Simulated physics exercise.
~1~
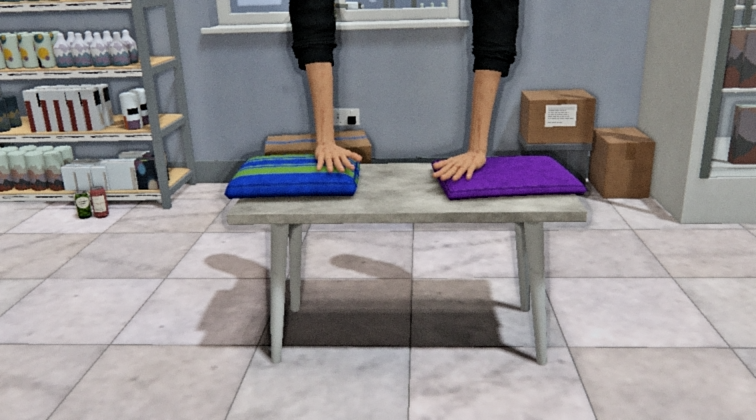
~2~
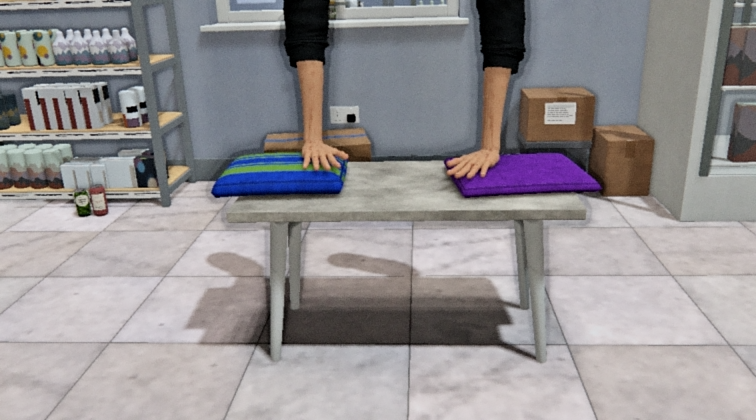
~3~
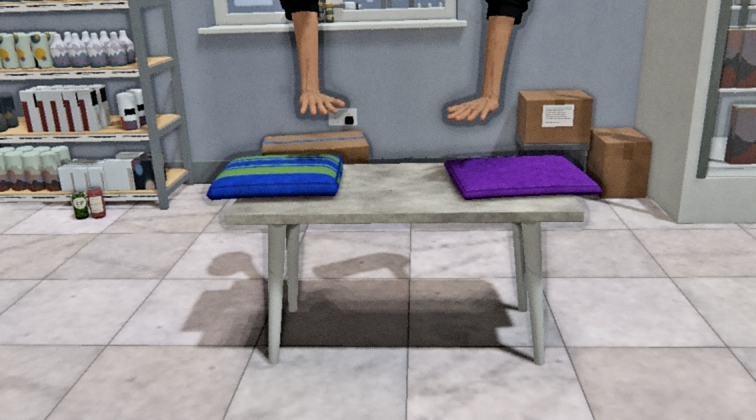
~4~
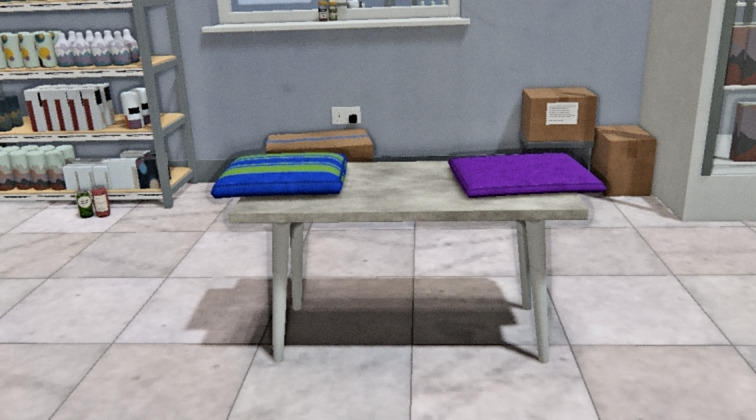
In a room with stocked shelves on the left and cardboard boxes by a grey wall, a pale table stands on a tiled floor. Two hands rest on a blue folded blanket with green stripes and a purple seat pad lying on top. The hands slide the blanket a little to the left and the pad slightly to the right, so each overhangs its end of the table. Then they let go, lift away and leave the view. The blanket and the pad stay where they were left, still resting on the tabletop, as the view sways slightly.
